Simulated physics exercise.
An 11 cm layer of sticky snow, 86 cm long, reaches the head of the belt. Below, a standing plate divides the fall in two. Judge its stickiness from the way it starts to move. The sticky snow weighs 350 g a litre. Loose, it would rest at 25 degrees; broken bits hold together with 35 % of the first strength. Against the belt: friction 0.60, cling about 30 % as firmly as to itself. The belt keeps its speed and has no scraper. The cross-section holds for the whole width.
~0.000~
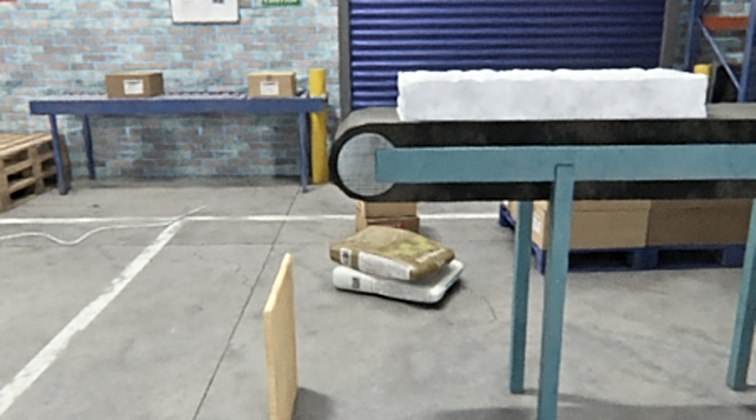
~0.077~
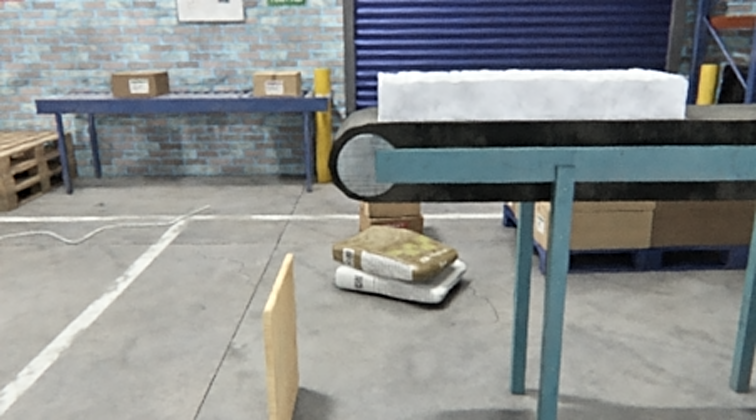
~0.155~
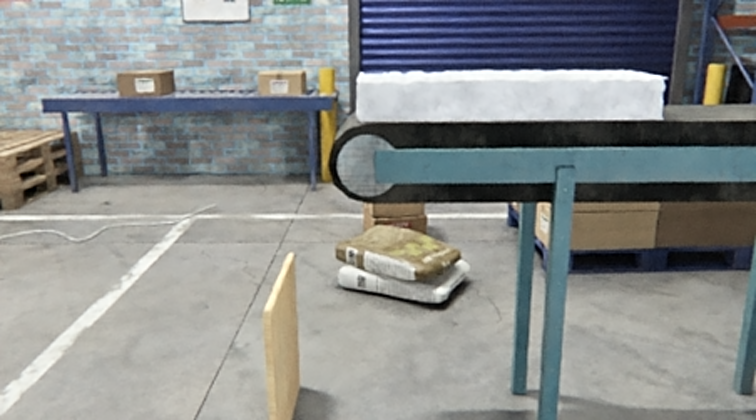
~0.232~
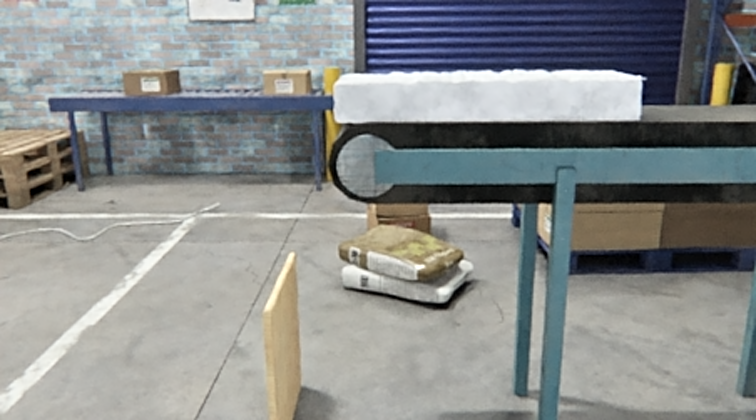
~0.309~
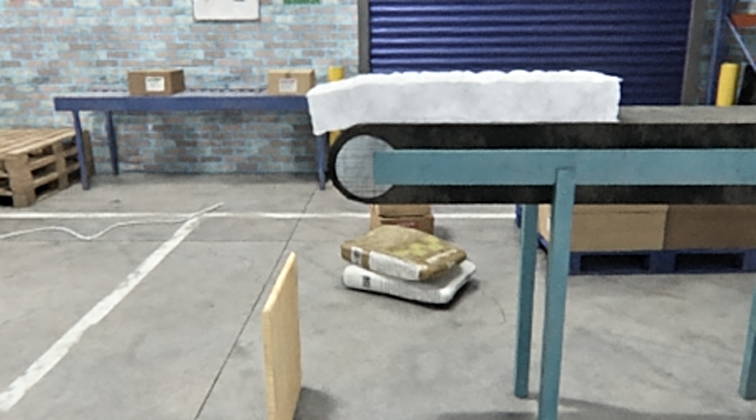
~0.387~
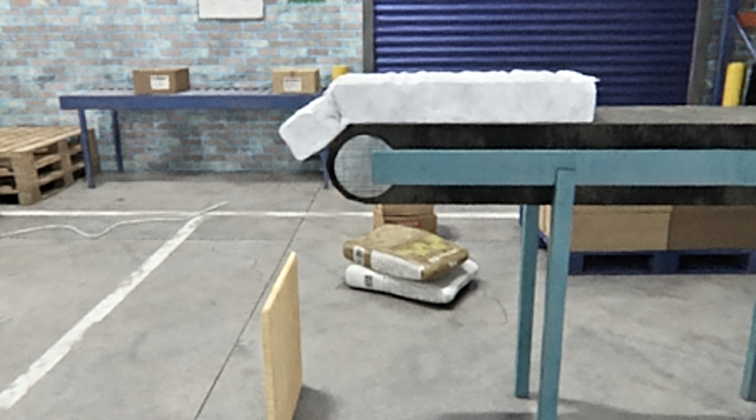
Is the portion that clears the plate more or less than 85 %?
The portion that clears the plate is more than 85 %.
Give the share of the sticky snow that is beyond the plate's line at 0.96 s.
Near 50 %.
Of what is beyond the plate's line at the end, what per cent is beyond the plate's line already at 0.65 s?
Some 20 per cent.
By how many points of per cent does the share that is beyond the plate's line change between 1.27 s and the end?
Some 20 per cent.
After 0.65 s, 18 % is beyond the plate's line.
After 0.96 s, 50 % is beyond the plate's line.
After 1.27 s, 79 % is beyond the plate's line.
After 1.58 s, 98 % is beyond the plate's line.
After 2.82 s, at the end, 98 % is beyond the plate's line.
